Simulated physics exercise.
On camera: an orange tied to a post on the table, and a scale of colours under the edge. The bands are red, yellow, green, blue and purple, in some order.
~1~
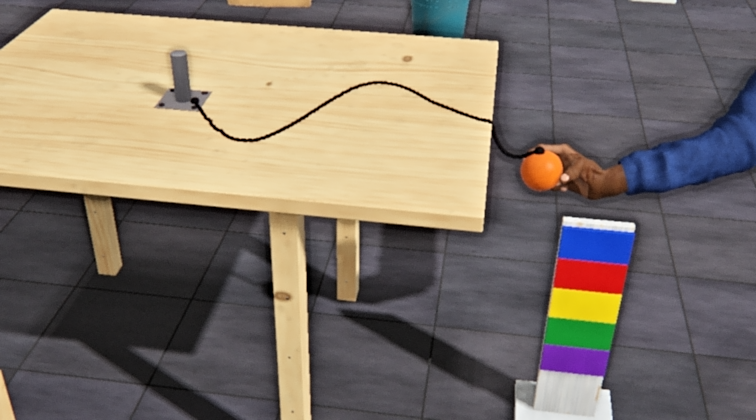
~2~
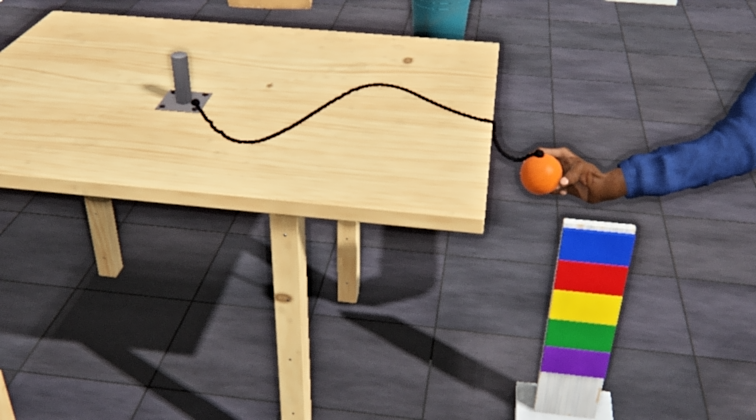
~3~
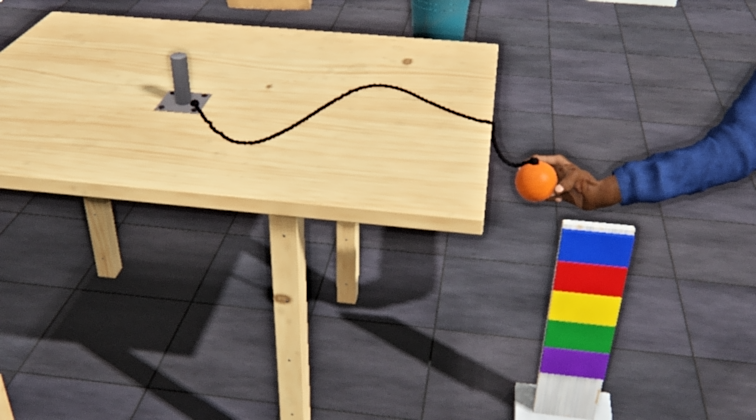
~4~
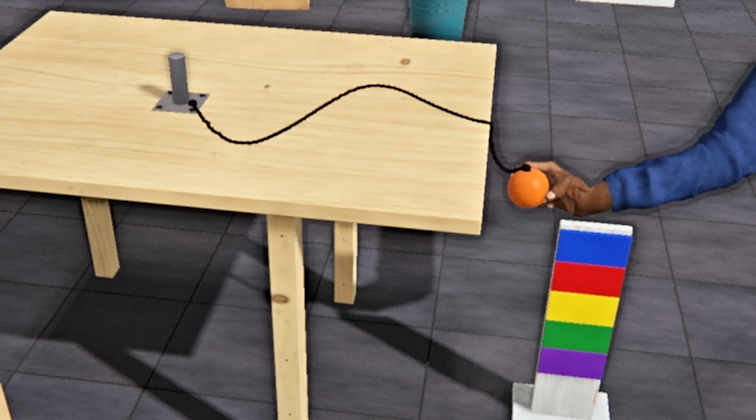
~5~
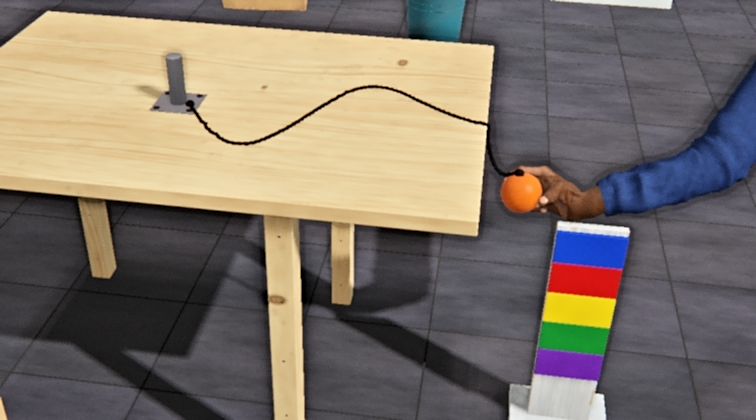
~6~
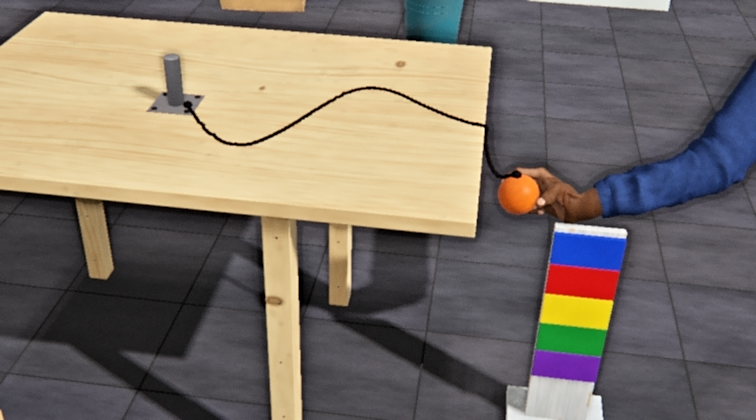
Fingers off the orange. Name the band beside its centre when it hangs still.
At green.
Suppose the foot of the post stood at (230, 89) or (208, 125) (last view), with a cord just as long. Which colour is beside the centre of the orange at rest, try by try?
It would be purple; purple.
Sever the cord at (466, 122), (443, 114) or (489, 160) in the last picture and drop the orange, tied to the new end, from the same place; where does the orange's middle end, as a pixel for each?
Near (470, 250), (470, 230) and (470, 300).
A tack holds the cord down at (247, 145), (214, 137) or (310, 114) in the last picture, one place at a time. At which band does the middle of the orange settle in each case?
One after the other, yellow; yellow; red.
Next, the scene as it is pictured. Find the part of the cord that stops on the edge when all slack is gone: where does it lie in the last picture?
That spot is around (376, 88).
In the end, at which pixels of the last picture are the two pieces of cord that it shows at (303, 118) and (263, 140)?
They go to (373, 127) and to (316, 120).
Soon after, orange near (445, 308); level with yellow.
Then, orange near (481, 334); level with green.
At rest, orange near (463, 335); level with green. Its centre hangs level with the green band.
